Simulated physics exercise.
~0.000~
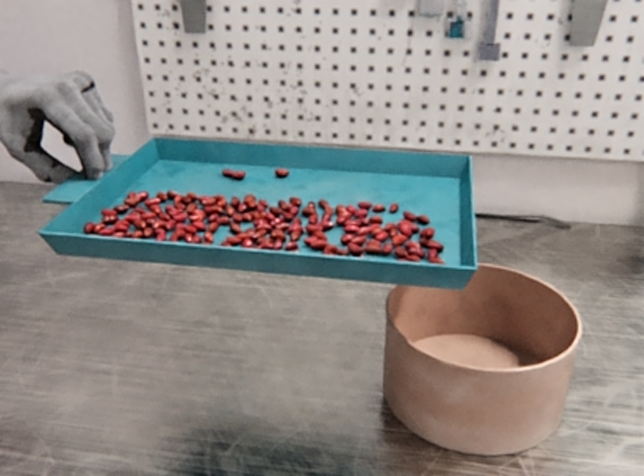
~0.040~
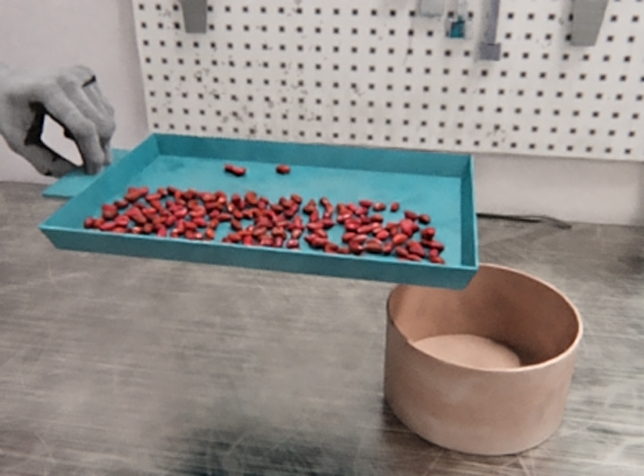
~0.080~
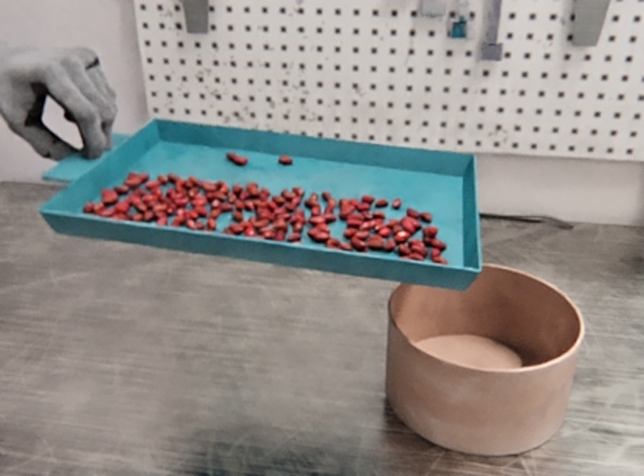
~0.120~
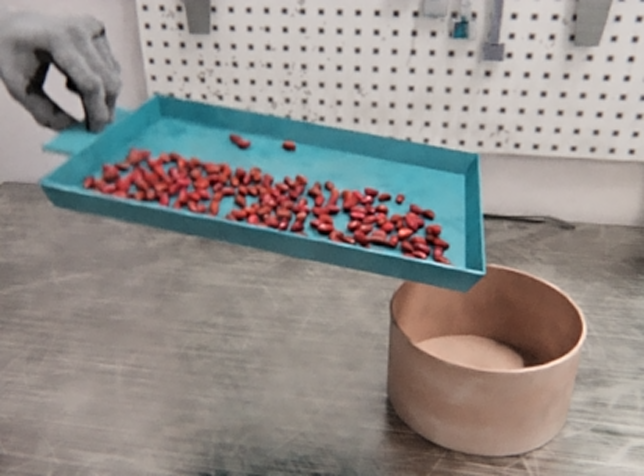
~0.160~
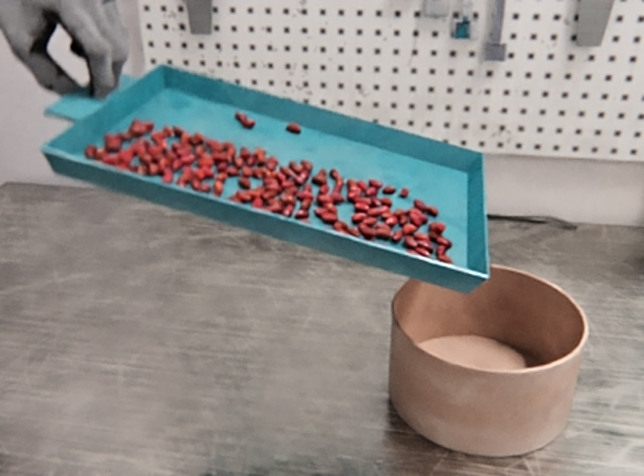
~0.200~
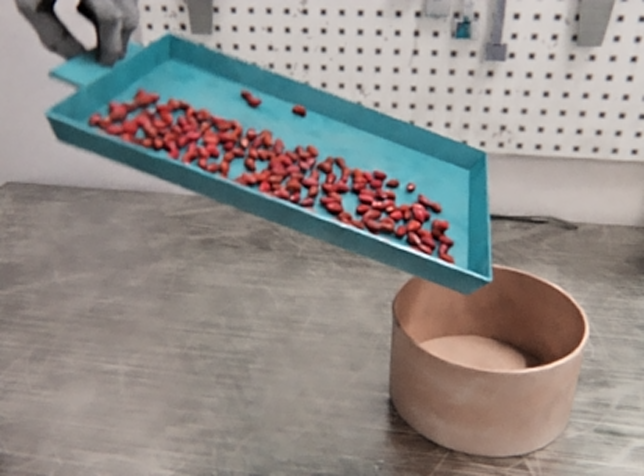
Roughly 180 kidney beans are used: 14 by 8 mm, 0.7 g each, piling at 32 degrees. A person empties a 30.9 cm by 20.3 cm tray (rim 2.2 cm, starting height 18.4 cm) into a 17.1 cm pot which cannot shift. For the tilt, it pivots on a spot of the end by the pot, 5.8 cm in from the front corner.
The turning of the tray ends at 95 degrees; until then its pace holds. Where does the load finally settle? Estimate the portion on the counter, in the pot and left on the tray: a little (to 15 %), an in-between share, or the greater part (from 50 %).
Counter: The greater part; pot: An in-between share; left on the tray: A little.
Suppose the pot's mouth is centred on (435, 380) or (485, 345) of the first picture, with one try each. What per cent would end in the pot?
Try one: ~ 35 %; try two: ~ 65 %.
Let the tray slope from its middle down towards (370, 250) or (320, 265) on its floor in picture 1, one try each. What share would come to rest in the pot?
I'd put it at roughly 0 per cent for the first tilt and roughly 0 per cent for the second.
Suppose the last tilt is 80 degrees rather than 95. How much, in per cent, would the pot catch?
You'd end up with some 20 % in the pot.
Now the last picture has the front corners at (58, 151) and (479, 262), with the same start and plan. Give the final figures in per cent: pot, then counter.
You'd end with pot at 80 and counter at 20.
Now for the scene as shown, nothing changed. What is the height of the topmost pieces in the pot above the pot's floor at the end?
Roughly 1.0 centimetres.
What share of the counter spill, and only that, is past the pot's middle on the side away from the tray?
Near 90 in a hundred.
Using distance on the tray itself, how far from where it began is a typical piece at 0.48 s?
Displacement on the tray: About 7 cm.
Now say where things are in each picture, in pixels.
Tray tilt 0 degrees, front corners at (52, 228) and (465, 262); middle of the pieces at (264, 228); pot at (481, 310), in the first frame.
Tray tilt 1 degrees, front corners at (52, 223) and (466, 262); middle of the pieces at (264, 225), in the second frame.
Tray tilt 4 degrees, front corners at (52, 207) and (469, 264), lowest corner right front; middle of the pieces at (266, 217), in the third frame.
Tray tilt 8 degrees, front corners at (53, 180) and (473, 266), lowest corner right front; middle of the pieces at (269, 204), in the fourth frame.
Tray tilt 14 degrees, front corners at (56, 146) and (478, 268), lowest corner right front; middle of the pieces at (274, 188), in the fifth frame.
Tray tilt 19 degrees, front corners at (61, 112) and (481, 271), lowest corner right front; middle of the pieces at (279, 173); pot at (488, 311). The tray's pace is about 135 degrees a second, in the sixth frame.
After 0.48 s, tilt 57 degrees; the tray holds 100 %, the pot 0 %.
After 0.66 s, tilt 82 degrees; the tray holds 55 %, the pot 0 %.
After 0.97 s, tilt 95 degrees; the tray holds 0 %, the pot 25 %.
By 2.5 s all is still; counter 75 %, pot 25 %, tray 0 %.
